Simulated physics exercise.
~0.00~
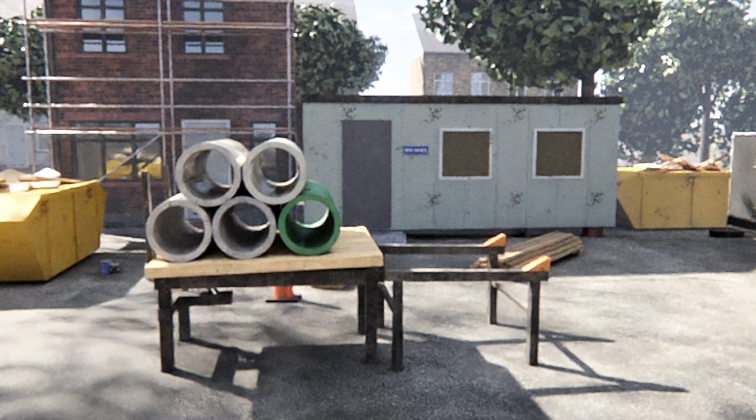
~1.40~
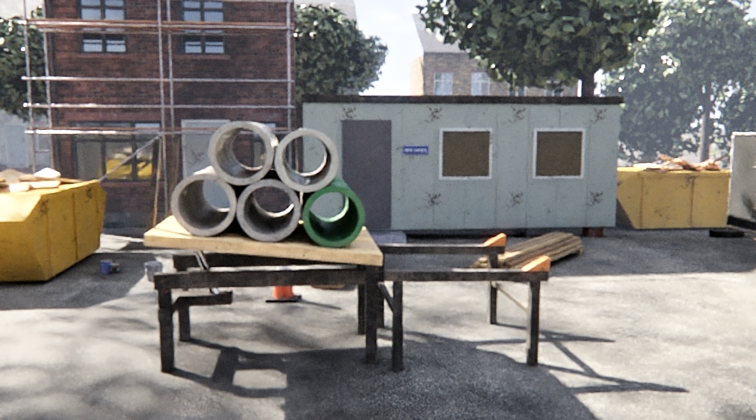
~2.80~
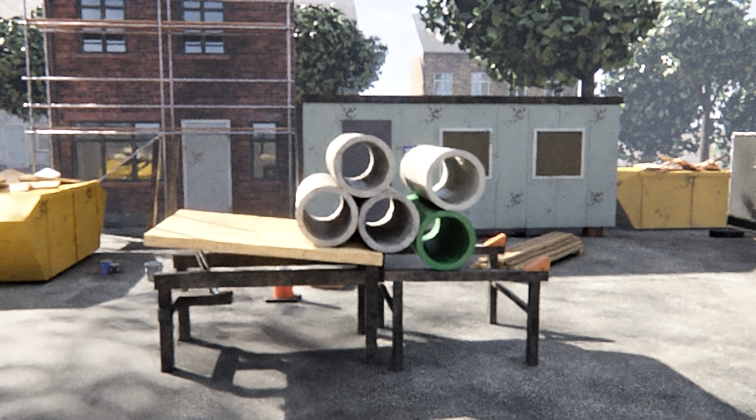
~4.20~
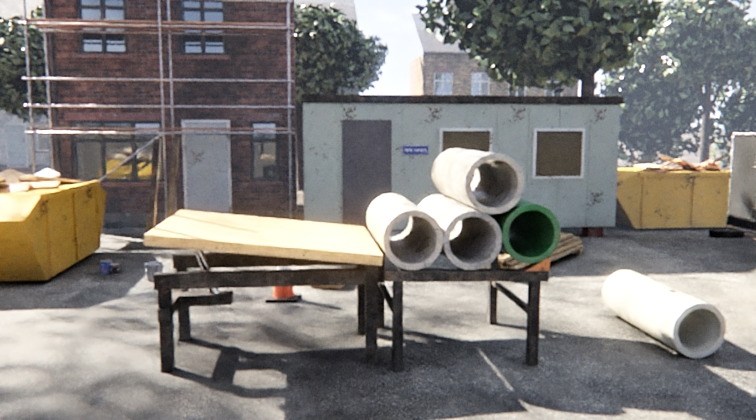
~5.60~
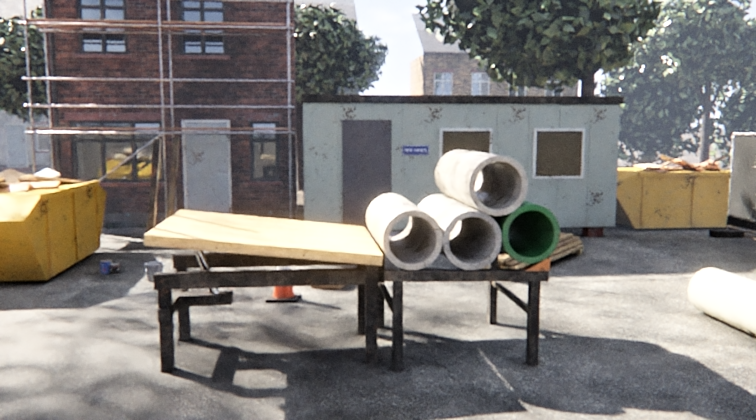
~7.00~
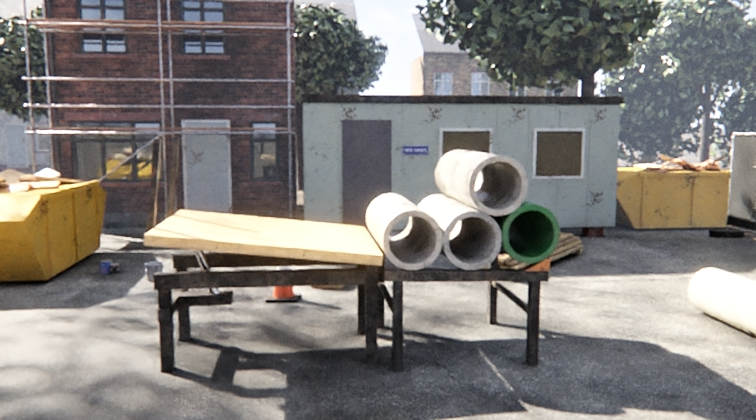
We see five stacked pipes, one green, on a wooden deck in a building yard; the deck tilts and they roll right onto a neighbouring rack, where one grey pipe drops to the ground and rolls away while the green one and three others come to rest on the rack.
